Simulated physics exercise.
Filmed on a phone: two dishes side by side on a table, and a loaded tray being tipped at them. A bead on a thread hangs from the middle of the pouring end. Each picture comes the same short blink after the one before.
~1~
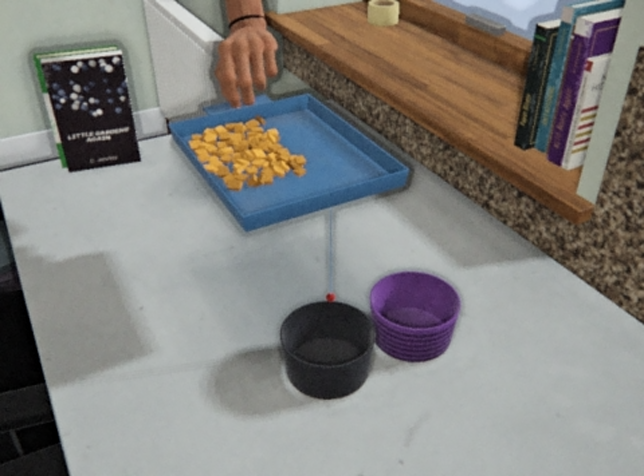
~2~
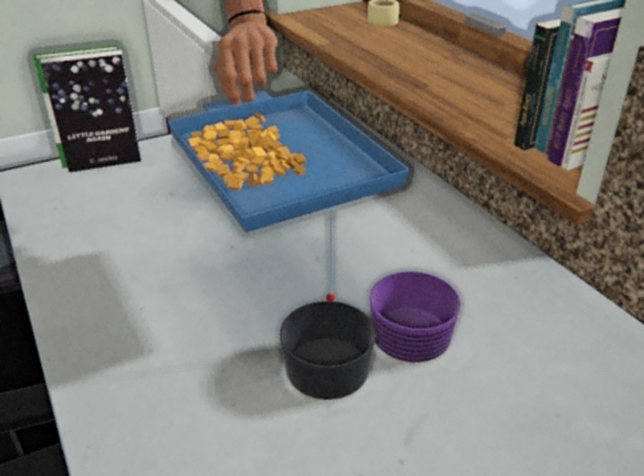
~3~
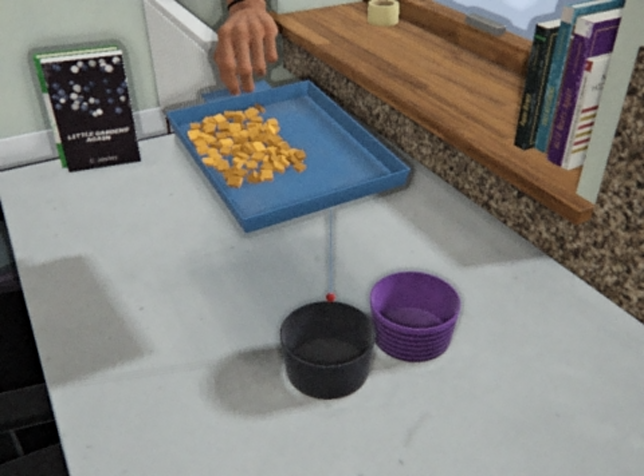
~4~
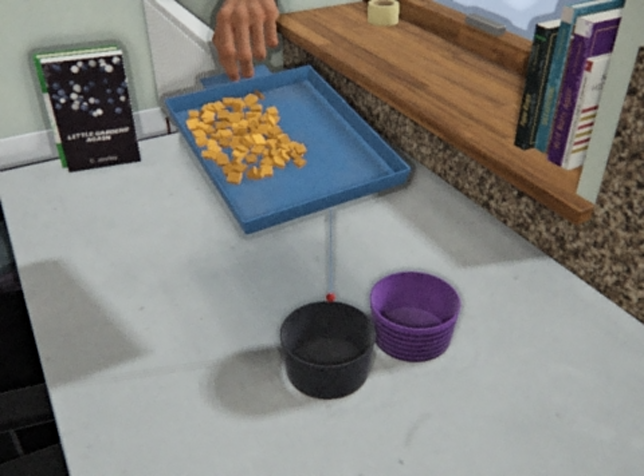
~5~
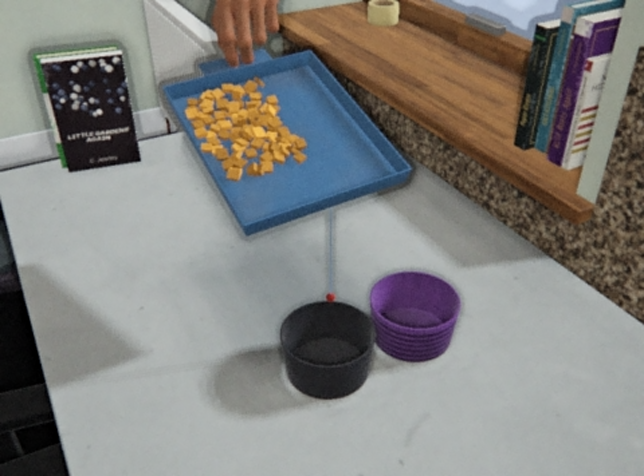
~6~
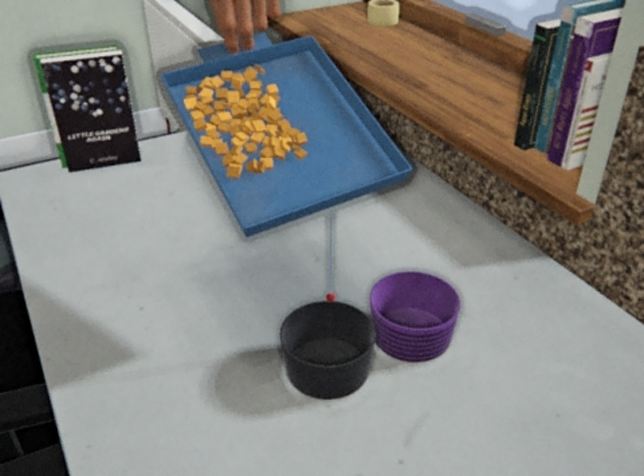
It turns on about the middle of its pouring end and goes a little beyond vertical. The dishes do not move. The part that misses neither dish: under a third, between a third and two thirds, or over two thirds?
Together they catch between a third and two thirds.
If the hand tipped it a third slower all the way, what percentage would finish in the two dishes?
About 60 per cent.
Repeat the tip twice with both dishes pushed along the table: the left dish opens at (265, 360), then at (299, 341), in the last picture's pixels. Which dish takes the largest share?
The first try: The dish on the left. The second: The left dish.
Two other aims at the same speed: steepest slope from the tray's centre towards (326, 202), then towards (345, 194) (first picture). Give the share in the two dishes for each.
The first gives 60 %, the second 80 %.
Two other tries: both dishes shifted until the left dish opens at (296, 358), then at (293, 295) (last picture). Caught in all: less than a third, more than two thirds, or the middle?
In turn: Over two thirds; less than a third.
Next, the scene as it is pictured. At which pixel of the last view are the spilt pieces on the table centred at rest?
At about (273, 413).
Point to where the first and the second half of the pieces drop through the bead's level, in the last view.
At about (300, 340), then at (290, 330).
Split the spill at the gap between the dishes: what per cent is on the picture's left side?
It comes to 80 per cent or so.
Shortly afterwards, tray tipped steeply; all but a few on the tray; only a few in the air.
Next, tray tipped past a quarter turn; near half on the tray; a little in the left dish; near a quarter outside both; near a quarter in the air.
Some moments later, tray tipped past a quarter turn; near half in the left dish; near half outside both.
In the end, tray tipped past a quarter turn; near half in the left dish; none at all in the right dish; near half outside both.
